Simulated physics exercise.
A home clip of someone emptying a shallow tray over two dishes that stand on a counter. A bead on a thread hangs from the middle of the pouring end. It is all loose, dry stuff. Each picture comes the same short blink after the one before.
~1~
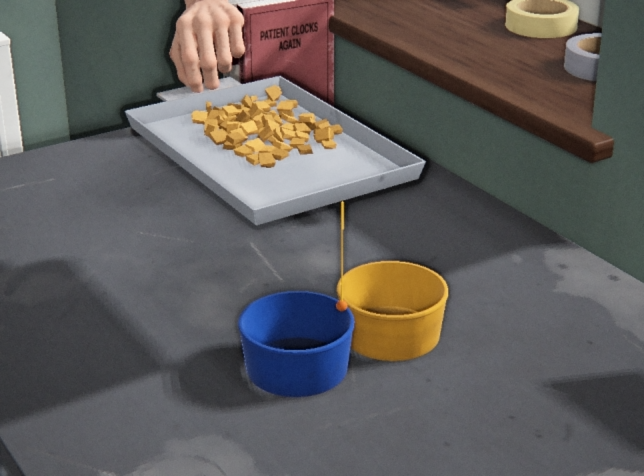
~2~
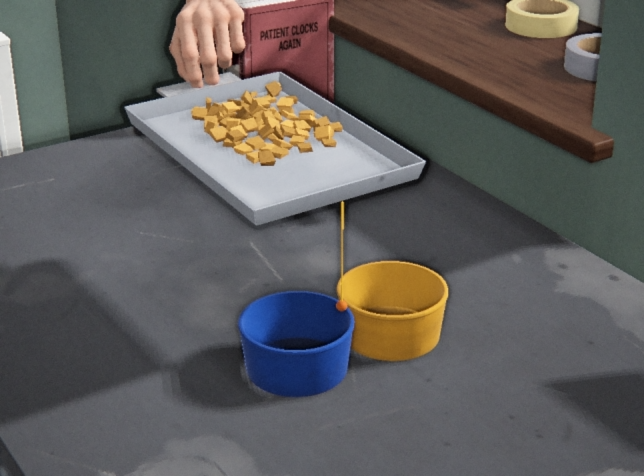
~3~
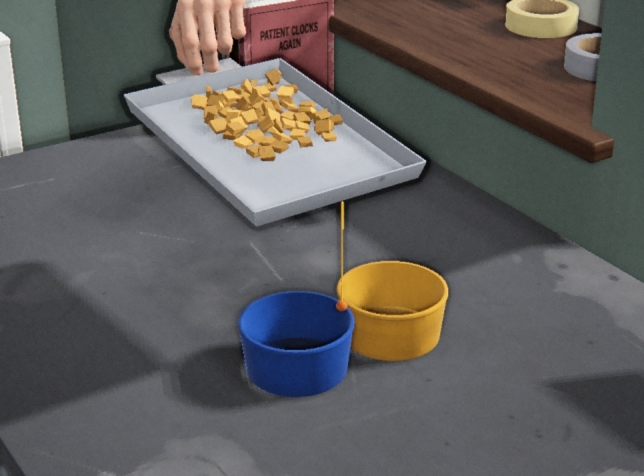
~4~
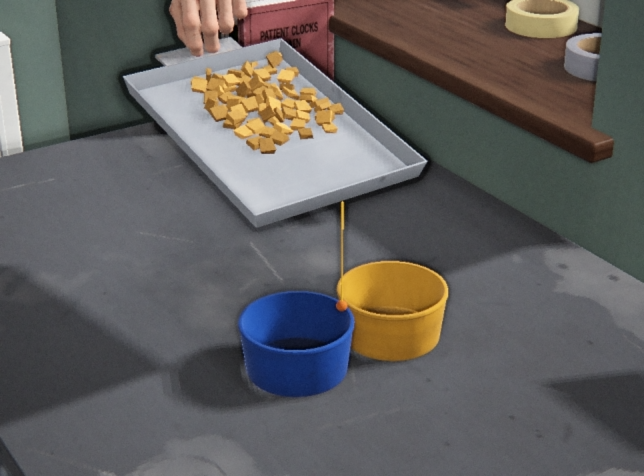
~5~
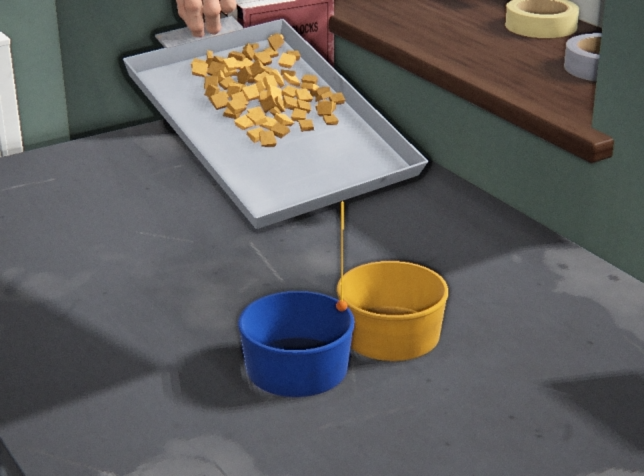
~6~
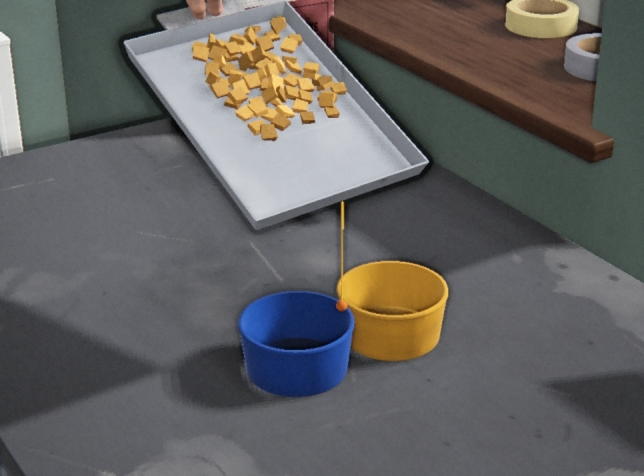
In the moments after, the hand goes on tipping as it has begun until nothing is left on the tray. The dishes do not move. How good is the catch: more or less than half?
The two hold under half of the load.
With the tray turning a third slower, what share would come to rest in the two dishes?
Close to 10 per cent.
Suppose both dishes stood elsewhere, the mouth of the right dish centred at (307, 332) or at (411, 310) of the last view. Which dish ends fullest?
One: The right-hand dish. Two: The left dish.
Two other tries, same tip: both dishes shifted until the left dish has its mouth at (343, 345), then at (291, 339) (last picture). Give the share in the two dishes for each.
Roughly 50 per cent, and 40 per cent.
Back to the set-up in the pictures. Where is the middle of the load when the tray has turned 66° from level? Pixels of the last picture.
Near (320, 196).
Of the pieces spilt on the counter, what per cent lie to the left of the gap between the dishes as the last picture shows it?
Some 40 per cent.
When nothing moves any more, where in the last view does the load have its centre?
At about (352, 431).
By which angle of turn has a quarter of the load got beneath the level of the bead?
Near 80 degrees.
Soon after the last picture, tray tipped steeply; most on the tray; a small part in the air.
A little later, tray tipped past a quarter turn; about a quarter on the tray; a small part in the left dish; about two thirds outside both; a small part in the air.
Later still, tray tipped past a quarter turn; a small part in the left dish; most outside both.
At rest, tray tipped past a quarter turn; a small part in the left dish; none in the right dish; most outside both.
